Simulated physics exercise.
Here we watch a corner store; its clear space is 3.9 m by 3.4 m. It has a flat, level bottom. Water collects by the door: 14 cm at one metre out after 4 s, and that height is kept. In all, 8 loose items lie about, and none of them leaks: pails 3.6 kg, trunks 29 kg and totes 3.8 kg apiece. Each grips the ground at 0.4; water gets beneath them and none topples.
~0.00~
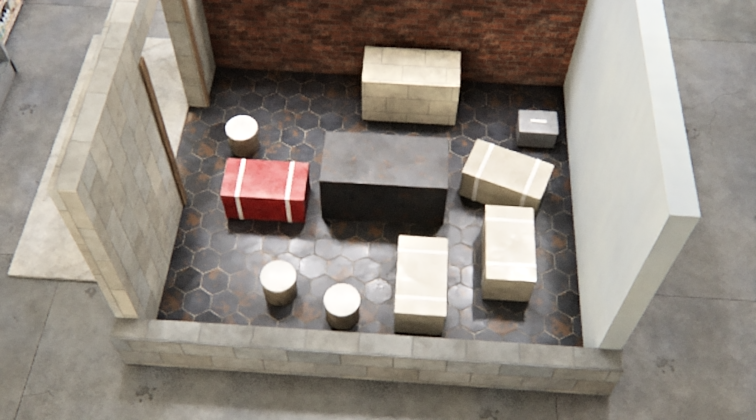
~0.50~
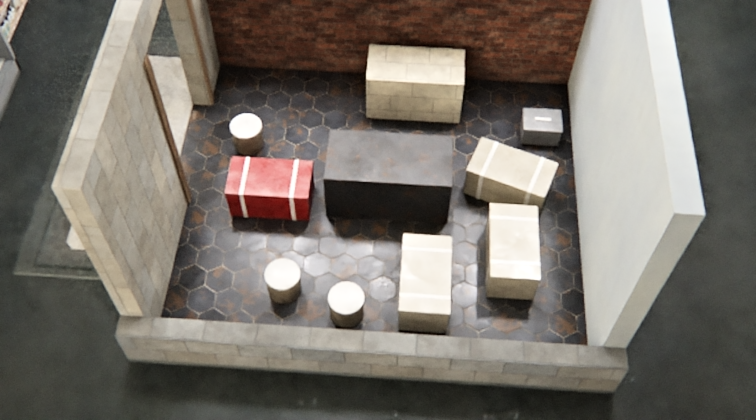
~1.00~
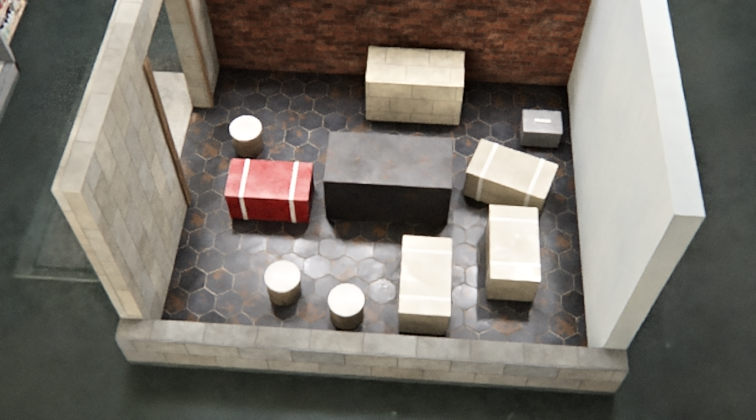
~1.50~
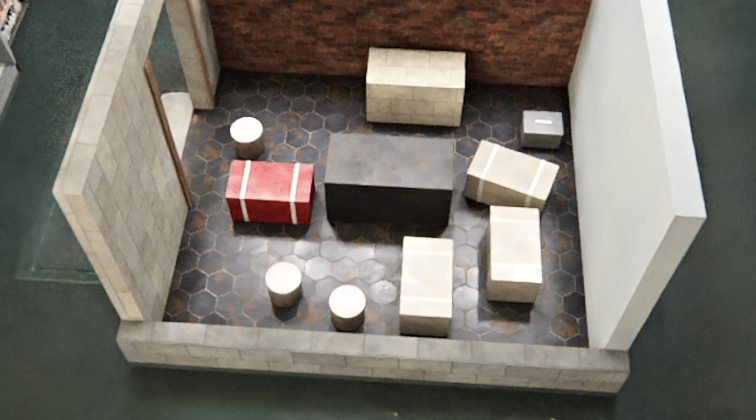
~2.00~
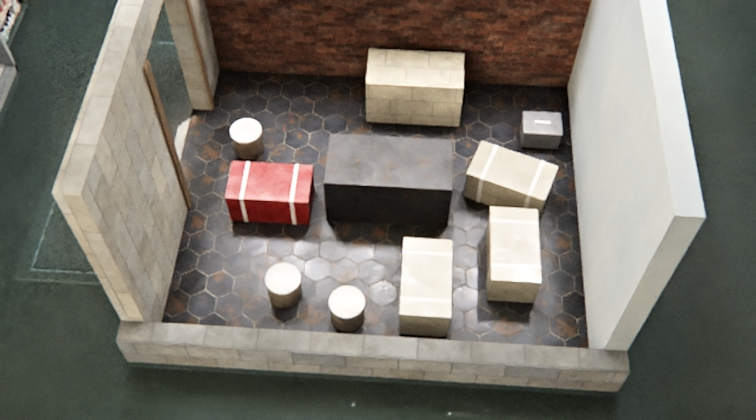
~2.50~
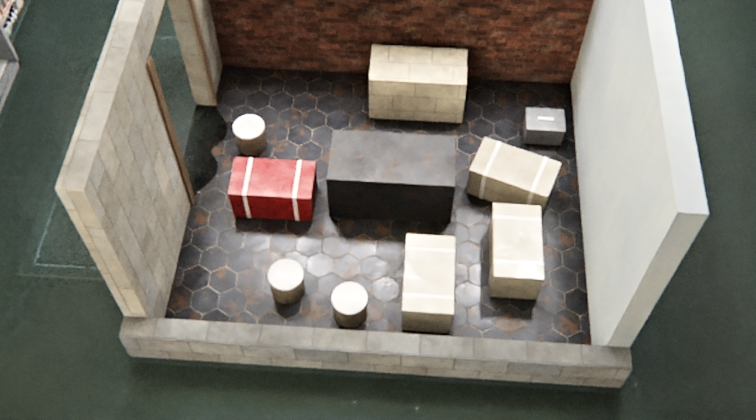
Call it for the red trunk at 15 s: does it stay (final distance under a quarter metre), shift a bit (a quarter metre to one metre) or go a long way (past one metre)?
Shifts a bit.
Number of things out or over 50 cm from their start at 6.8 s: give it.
Answer: 1.
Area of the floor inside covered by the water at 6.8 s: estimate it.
Roughly 7.5 m2 of it is wet.
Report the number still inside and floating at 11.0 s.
Of them, 3.
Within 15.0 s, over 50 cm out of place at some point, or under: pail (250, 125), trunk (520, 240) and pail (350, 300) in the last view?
Result, in order: Bigger / not bigger / bigger.
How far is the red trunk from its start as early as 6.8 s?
Displacement near 0 cm.
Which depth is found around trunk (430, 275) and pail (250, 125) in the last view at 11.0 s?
About 4 and 8 cm.
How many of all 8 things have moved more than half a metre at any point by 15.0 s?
The answer here is 5.
After 3.5 s the red trunk is near (272, 178), 0.0 m from its start, aground; 0 afloat.
After 6.8 s the red trunk is near (272, 178), 0.0 m from its start, aground; 0 afloat.
After 11.0 s the red trunk is near (273, 181), 0.0 m from its start, aground; 3 afloat.
After 15.0 s the red trunk is near (257, 232), 0.6 m from its start, aground; 7 afloat.
